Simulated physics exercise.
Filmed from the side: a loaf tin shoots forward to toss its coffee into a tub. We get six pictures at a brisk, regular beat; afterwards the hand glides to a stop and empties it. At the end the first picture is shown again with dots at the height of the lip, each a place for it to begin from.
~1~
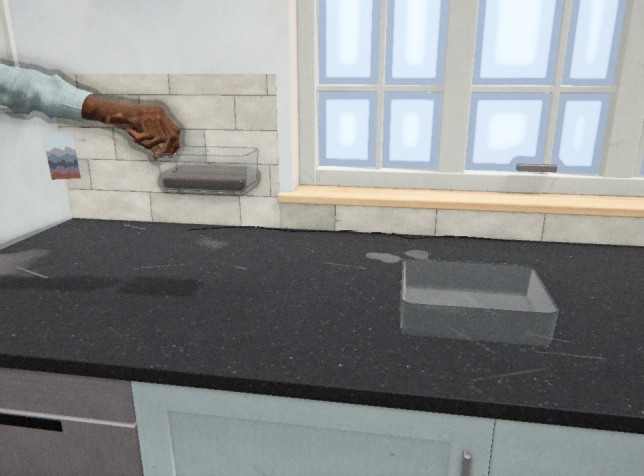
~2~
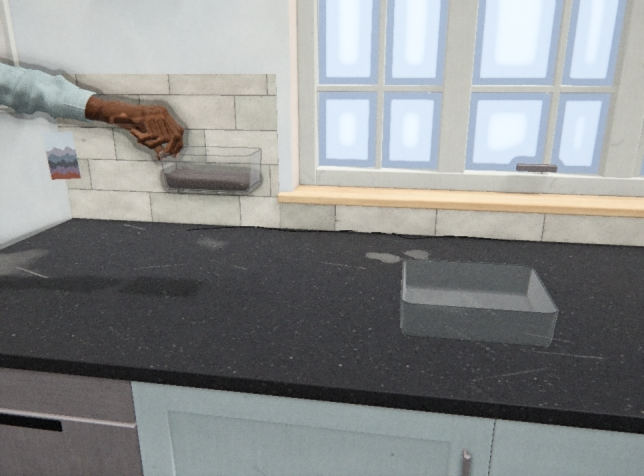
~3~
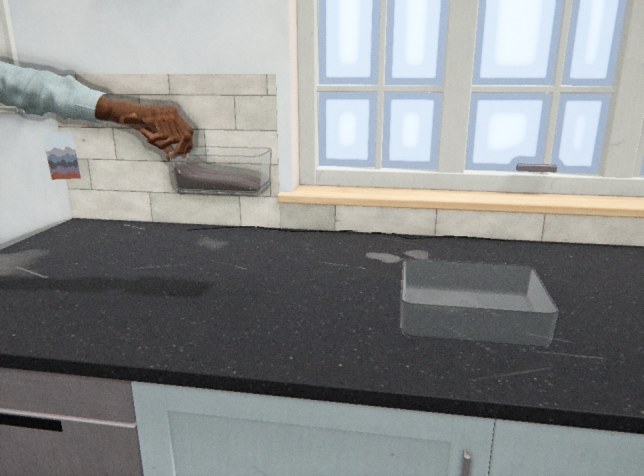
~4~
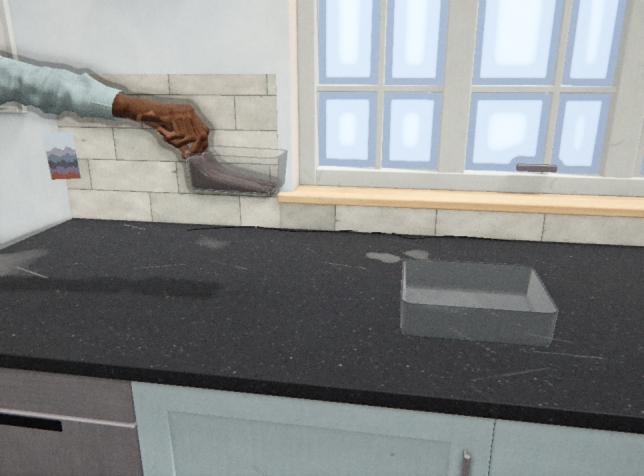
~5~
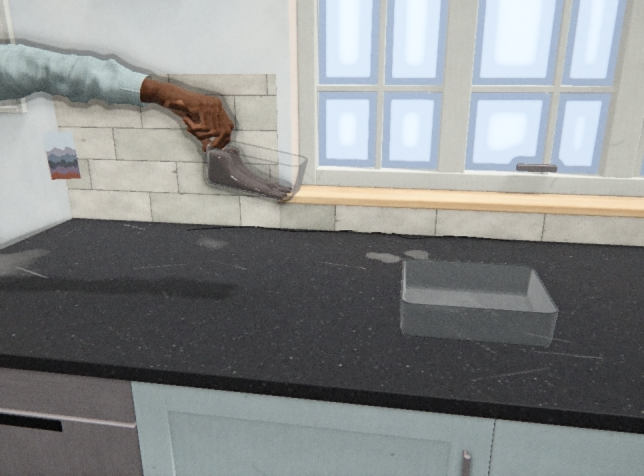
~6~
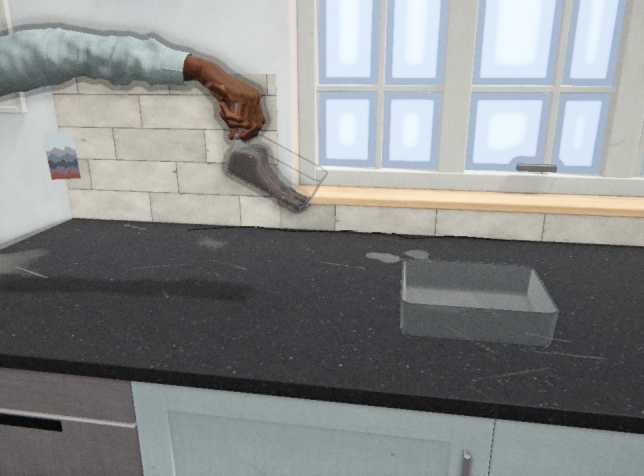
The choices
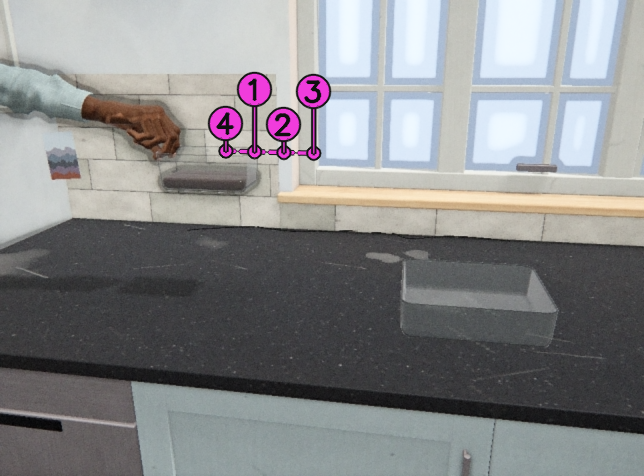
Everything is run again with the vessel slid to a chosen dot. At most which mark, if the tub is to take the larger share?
Choose 2.
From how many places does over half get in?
Two of the four.
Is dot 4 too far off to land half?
Yes, it does.
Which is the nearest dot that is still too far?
That is dot 1.
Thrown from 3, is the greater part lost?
No.
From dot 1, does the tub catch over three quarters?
No, it does not.
On the marked copy, 1 at (254, 151); 2 at (283, 152); 3 at (313, 153); 4 at (225, 151).
With 1, about 32 % lands in the tub, 58 % falls short and 10 % goes beside or beyond.
With 2, about 63 % lands in the tub, 22 % falls short and 15 % goes beside or beyond.
With 3, about 76 % lands in the tub, 8 % falls short and 17 % goes beside or beyond.
With 4, about 9 % lands in the tub, 85 % falls short and 6 % goes beside or beyond.
